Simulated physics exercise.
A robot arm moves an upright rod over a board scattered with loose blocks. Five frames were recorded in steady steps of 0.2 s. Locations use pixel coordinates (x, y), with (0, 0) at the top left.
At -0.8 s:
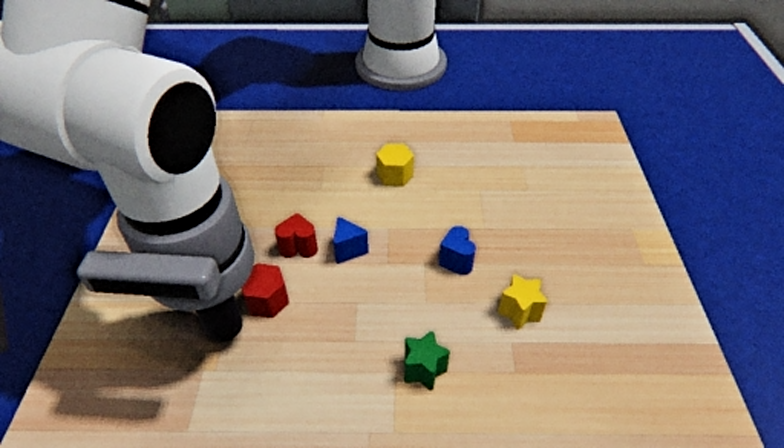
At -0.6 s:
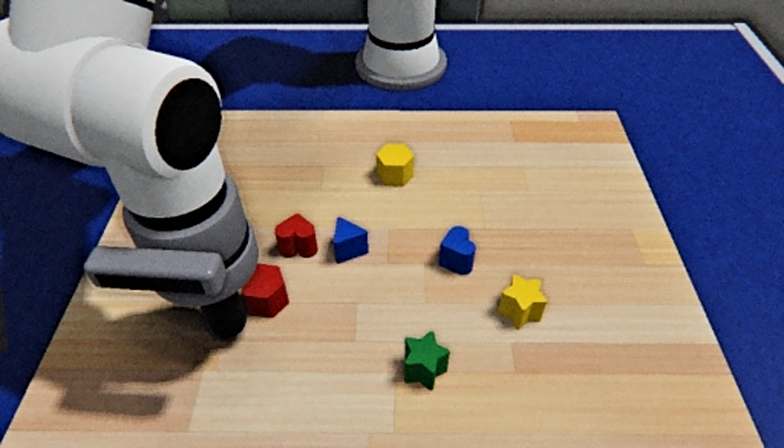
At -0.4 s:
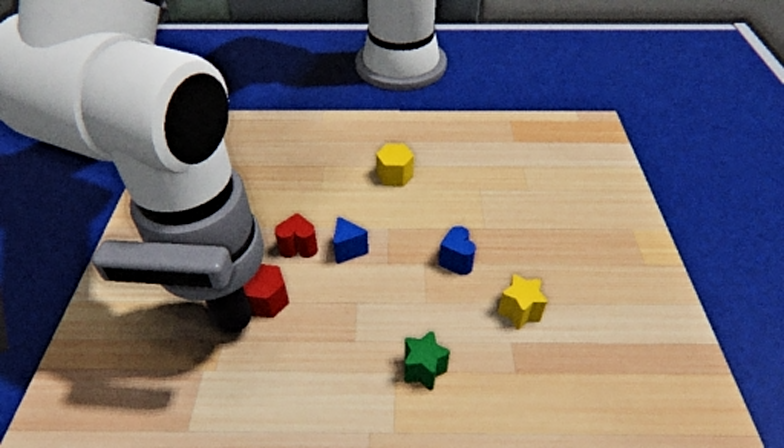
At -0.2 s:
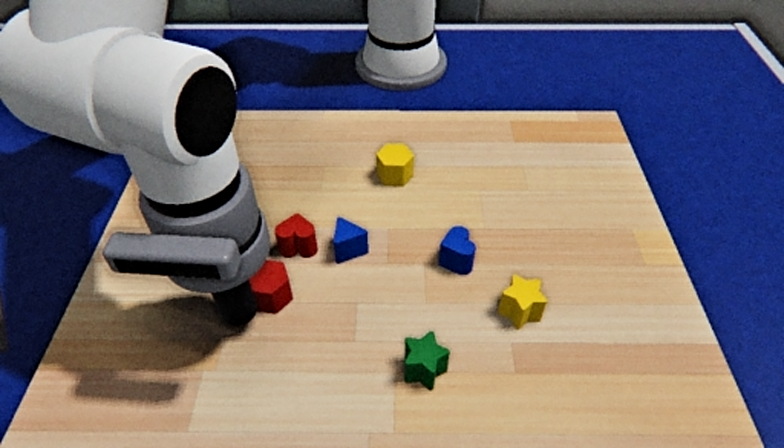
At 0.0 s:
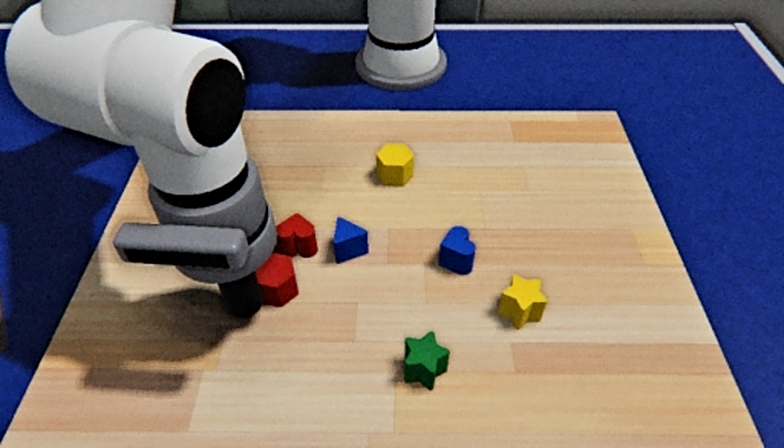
Robot arm edging right and away across a wooden board, its dark rod nudging a red hexagon slightly toward a red heart-shaped block.
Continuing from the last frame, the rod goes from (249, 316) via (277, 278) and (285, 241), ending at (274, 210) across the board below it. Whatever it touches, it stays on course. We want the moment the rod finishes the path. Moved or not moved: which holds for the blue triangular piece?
At the moment the path ends, the blue triangular piece still stands where it did.
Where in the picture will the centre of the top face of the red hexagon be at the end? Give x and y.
Its top centre lands on (316, 234).
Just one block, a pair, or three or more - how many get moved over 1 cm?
Counting only shifts above 1 cm, I get two blocks.
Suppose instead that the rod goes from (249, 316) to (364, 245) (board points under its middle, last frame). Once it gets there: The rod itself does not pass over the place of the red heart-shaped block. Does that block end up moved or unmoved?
Gets moved.
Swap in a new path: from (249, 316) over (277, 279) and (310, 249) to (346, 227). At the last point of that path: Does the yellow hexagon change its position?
I believe not.
The first path, step by step. One third of the way, rod (275, 266); red hexagon (307, 242), turned 40° clockwise; red heart-shaped block (303, 216), turned 25° anticlockwise.
Two thirds of the way, rod (282, 228); red hexagon (316, 234), turned 75° clockwise; red heart-shaped block (312, 203).
At the end, rod (271, 198); red hexagon (316, 234), turned 75° clockwise; red heart-shaped block (312, 199), turned 20° clockwise; blue triangular piece not moved.
